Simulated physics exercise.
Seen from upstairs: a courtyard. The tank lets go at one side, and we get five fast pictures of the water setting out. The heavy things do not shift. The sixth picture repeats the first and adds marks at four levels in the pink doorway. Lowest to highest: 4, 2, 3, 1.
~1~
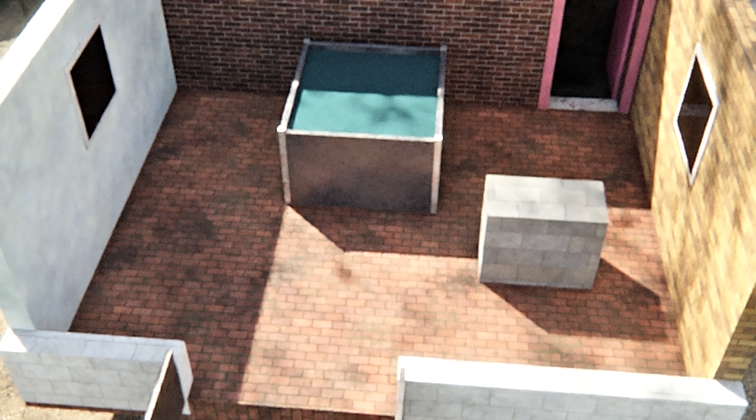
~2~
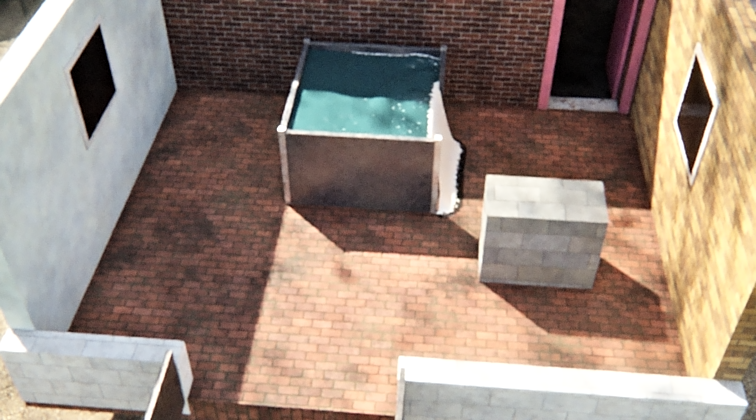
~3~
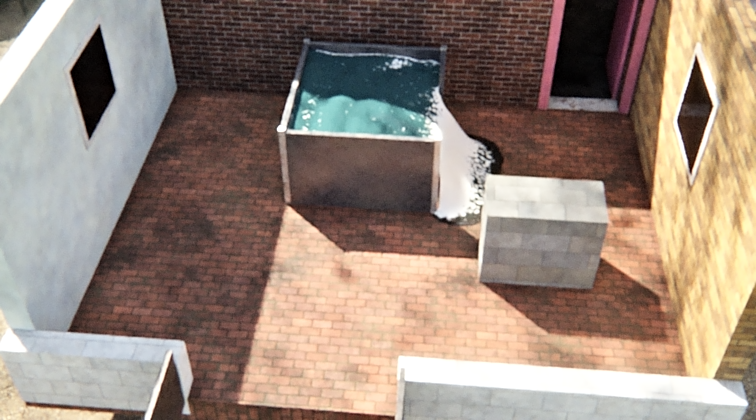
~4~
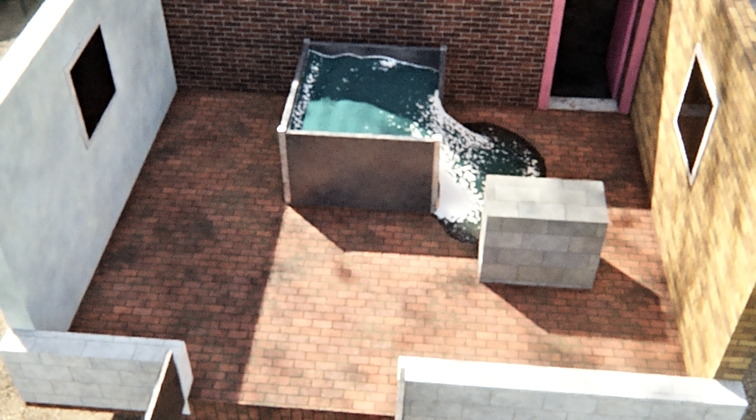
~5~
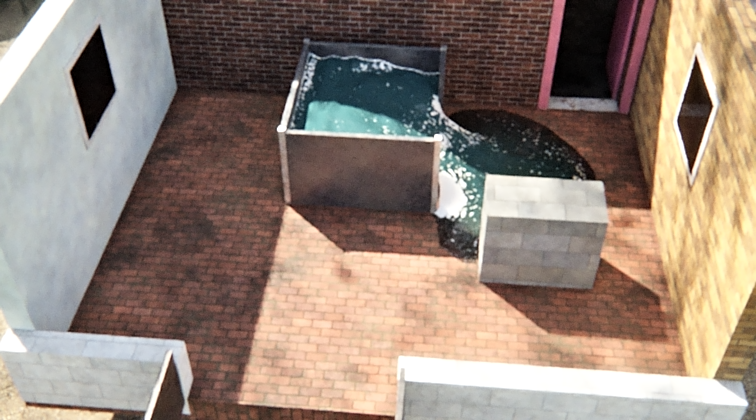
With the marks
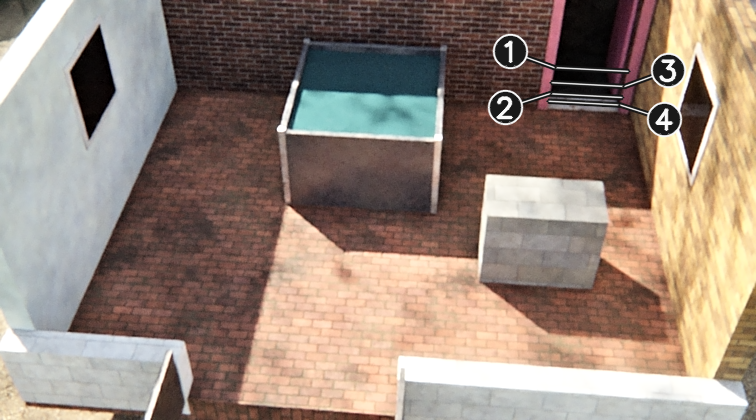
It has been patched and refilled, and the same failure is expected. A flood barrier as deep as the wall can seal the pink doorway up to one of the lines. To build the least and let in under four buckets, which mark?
Mark 3 just does it.
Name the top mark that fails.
That would be 2.
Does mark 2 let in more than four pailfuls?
Yes, it does.
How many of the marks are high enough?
Two of them.
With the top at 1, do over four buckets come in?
No, that is safe.
On the marked copy, 1 at (591, 69); 2 at (585, 95); 3 at (588, 84); 4 at (584, 103); from the bottom up 4, 2, 3, 1.
For mark 1, nothing gets over.
For mark 2, about 10 bucketfuls get in.
For mark 3, a splash gets over, under a bucket.
For mark 4, dozens of bucketfuls pour in.
